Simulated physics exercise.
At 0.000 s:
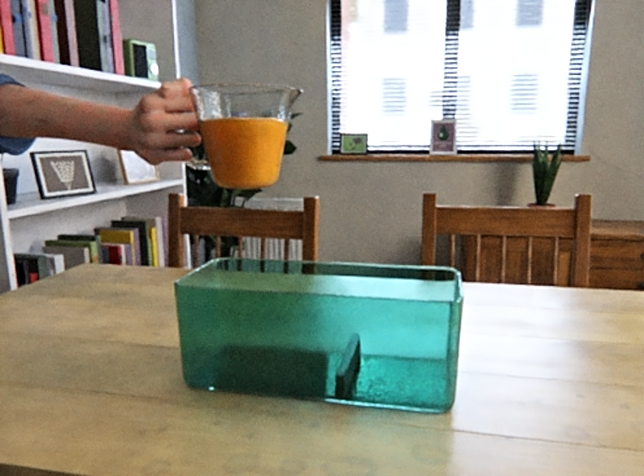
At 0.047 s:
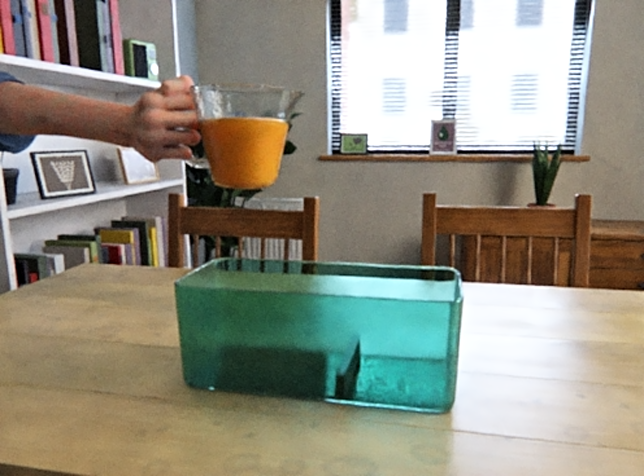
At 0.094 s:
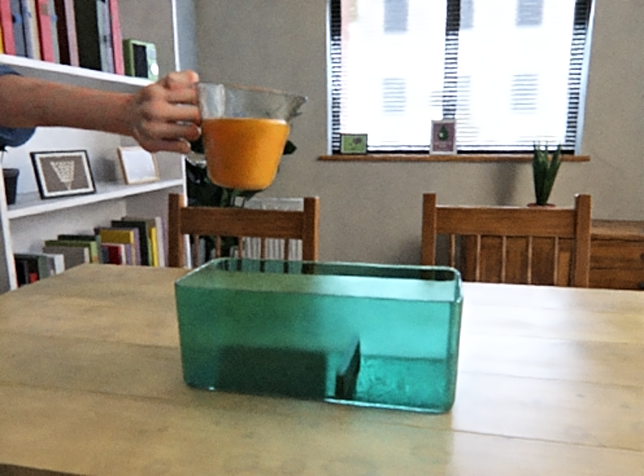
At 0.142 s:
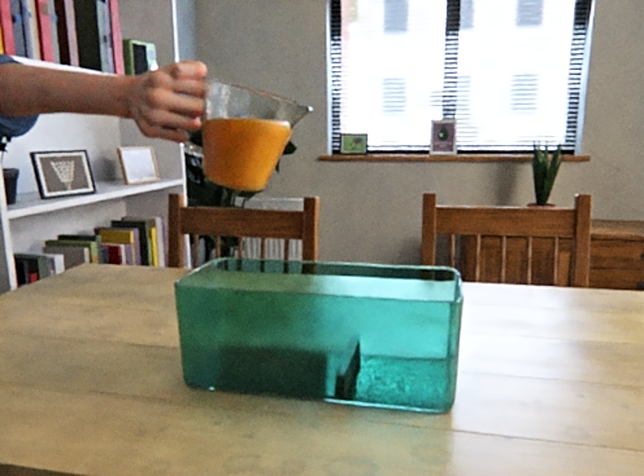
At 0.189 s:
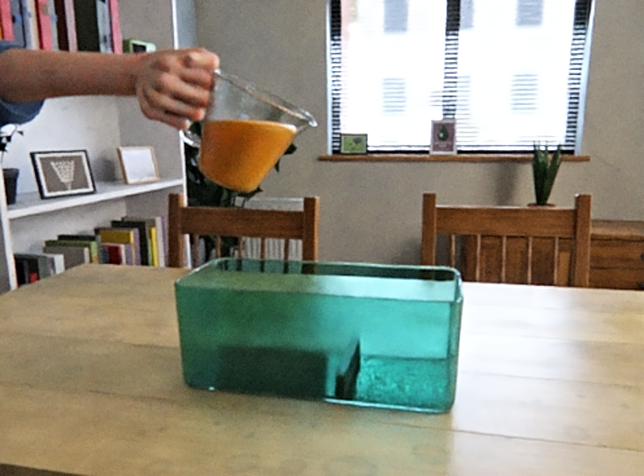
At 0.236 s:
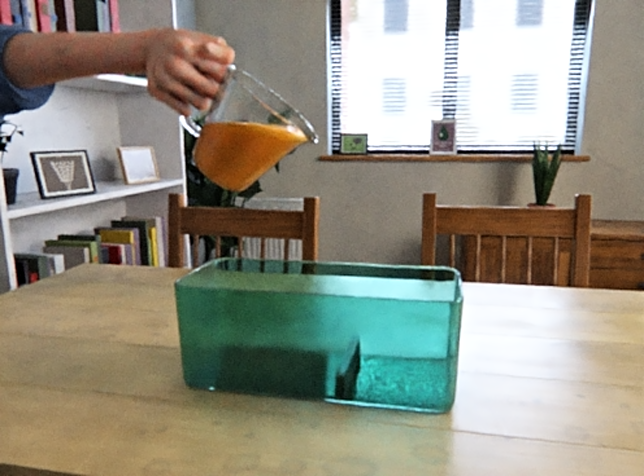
In a room with bookshelves and a bright window, a hand holds a flared glass jug of orange juice above the left part of an empty green oblong basin on a wooden table. The hand tilts the jug to the right, slightly at first, then more steeply, and the juice shifts toward its lip.
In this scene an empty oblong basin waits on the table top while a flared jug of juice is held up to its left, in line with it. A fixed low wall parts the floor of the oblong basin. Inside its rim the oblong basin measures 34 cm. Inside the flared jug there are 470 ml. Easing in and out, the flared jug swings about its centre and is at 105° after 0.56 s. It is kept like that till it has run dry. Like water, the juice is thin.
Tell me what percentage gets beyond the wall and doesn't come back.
Around 48 % gets beyond the wall and stays.
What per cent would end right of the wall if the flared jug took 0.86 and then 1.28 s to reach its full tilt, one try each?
Respectively about 65 and 70 percent.
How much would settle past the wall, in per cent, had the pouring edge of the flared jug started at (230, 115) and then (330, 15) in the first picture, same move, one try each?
15 per cent first, 75 per cent second.
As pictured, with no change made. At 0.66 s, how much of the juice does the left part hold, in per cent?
Roughly 40 per cent.
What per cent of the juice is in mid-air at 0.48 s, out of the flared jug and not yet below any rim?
Roughly 40 percent.
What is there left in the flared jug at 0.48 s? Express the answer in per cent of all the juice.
I reckon about 44 in a hundred is still held.
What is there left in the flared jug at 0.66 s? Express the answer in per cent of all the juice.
5 per cent or thereabouts.
Then, 0.48 s in, the tilt is 100° and 45 per cent is still to pour, 5 is left of the wall and 11 right of it.
Then, 0.66 s in, the tilt is 105° and 5 per cent is still to pour, 40 is left of the wall and 40 right of it.
Then, 0.85 s in, the tilt is 105° and 0 per cent is still to pour, 48 is left of the wall and 49 right of it.
Then, 1.06 s in, the tilt is 105° and 0 per cent is still to pour, 50 is left of the wall and 48 right of it.
Finally, 50 per cent lies left of the wall, 48 right of it and 2 outside.
